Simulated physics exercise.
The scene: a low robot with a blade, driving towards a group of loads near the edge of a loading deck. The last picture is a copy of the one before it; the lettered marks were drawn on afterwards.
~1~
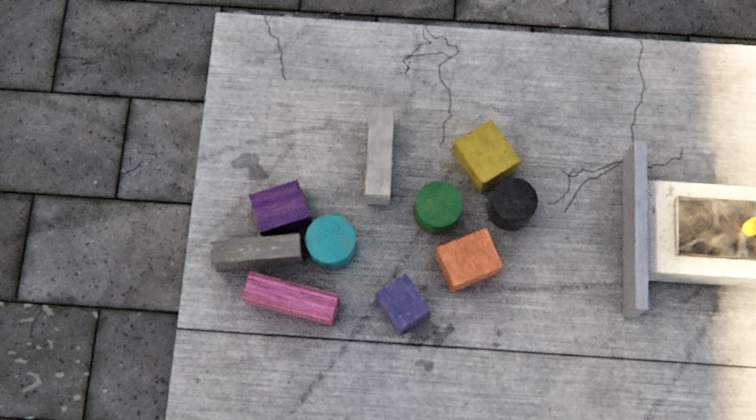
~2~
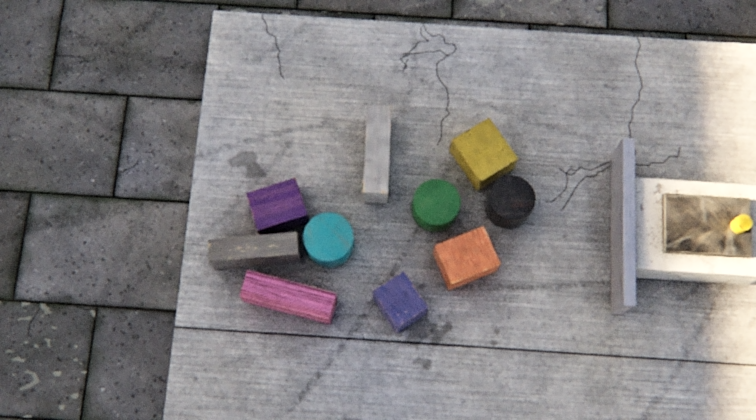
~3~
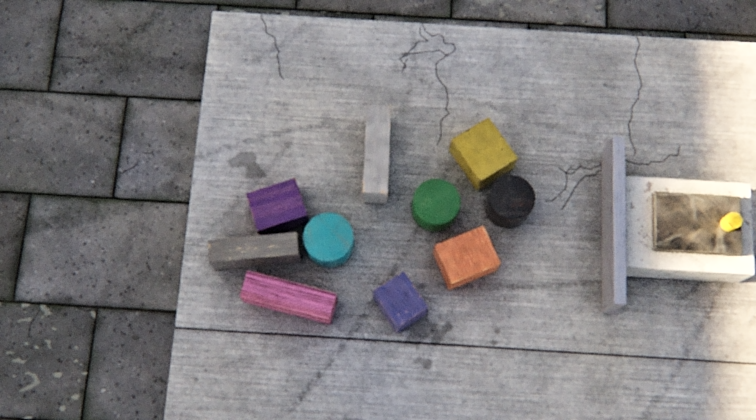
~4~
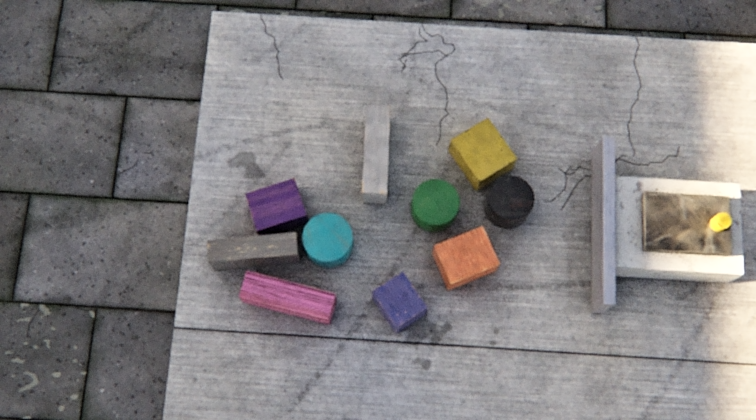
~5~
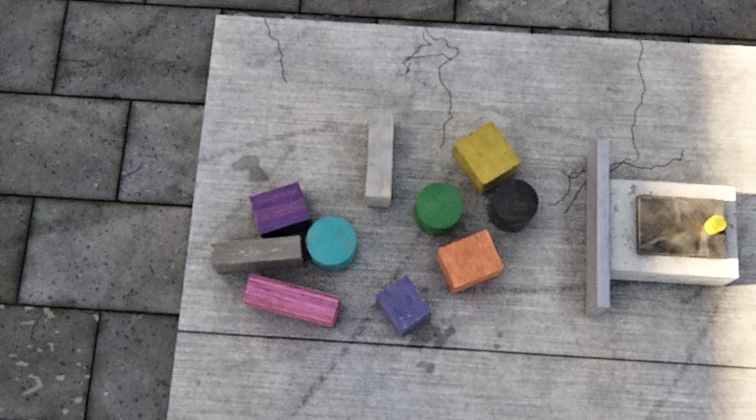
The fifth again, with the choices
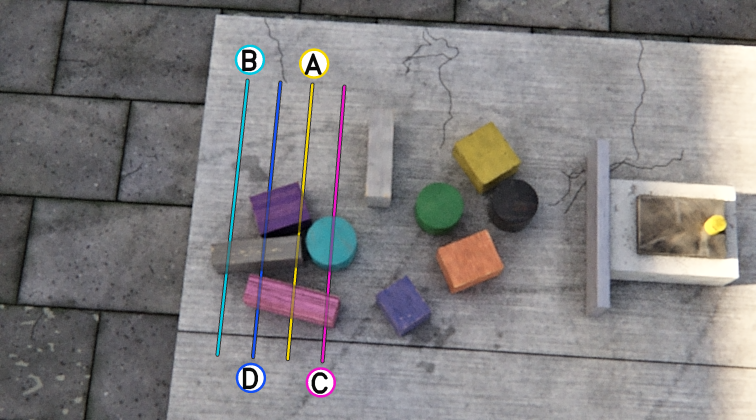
A low robot with a wide grey blade and a yellow part on top moves slowly left across a pale, cracked deck, a short distance in all. The coloured blocks and round pieces ahead of it keep their arrangement, and a gap remains between the blade and the nearest black piece.
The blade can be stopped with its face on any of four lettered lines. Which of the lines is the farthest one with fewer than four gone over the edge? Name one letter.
No farther than D.
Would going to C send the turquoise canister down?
By then, no.
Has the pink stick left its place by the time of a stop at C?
No.
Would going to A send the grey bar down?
Yes.
On the copy, A at (301, 216); B at (233, 212); C at (334, 218); D at (267, 214).
On D. First, robot (553, 218); yellow crate (453, 151); orange crate (442, 254).
Then, robot (433, 211); grey bar (210, 261); purple crate (245, 212).
Finally, robot (338, 205); purple crate over the edge; turquoise canister over the edge; three fallen.
By contrast, A is within the limit but short; B drops five; C is within the limit but short.
